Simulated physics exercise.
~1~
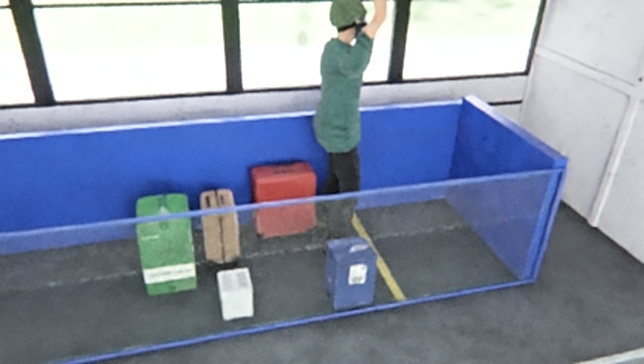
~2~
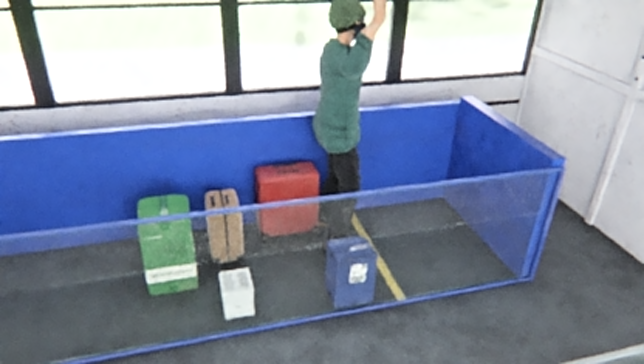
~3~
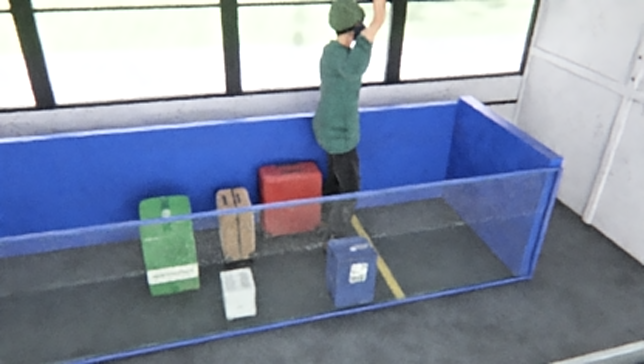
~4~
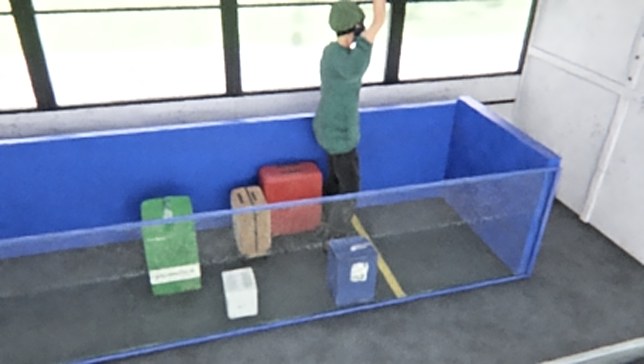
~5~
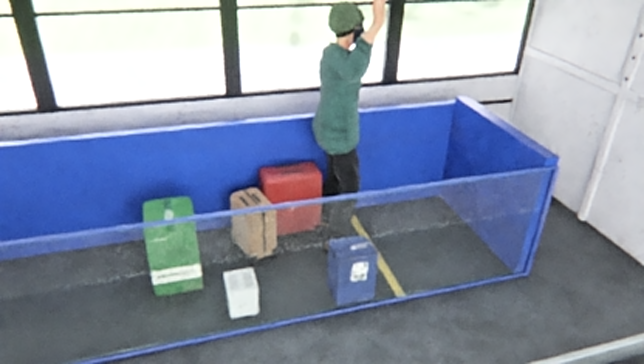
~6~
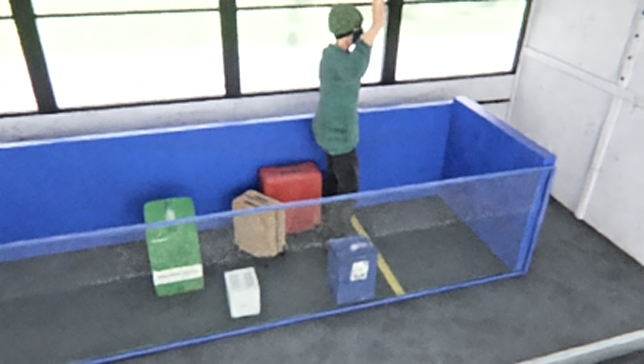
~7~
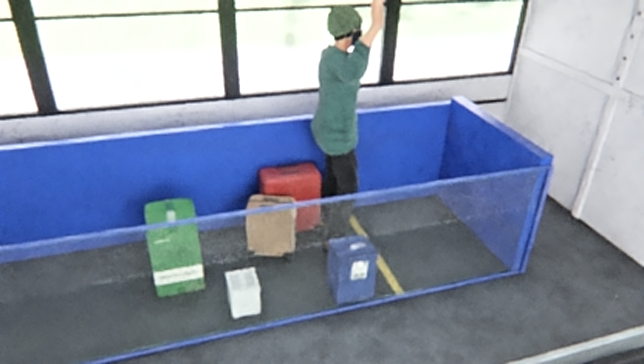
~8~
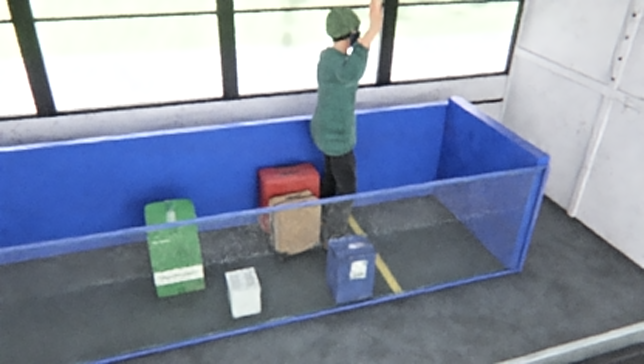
In a bus luggage bay, a brown case rolls right, stopping short of the yellow line.
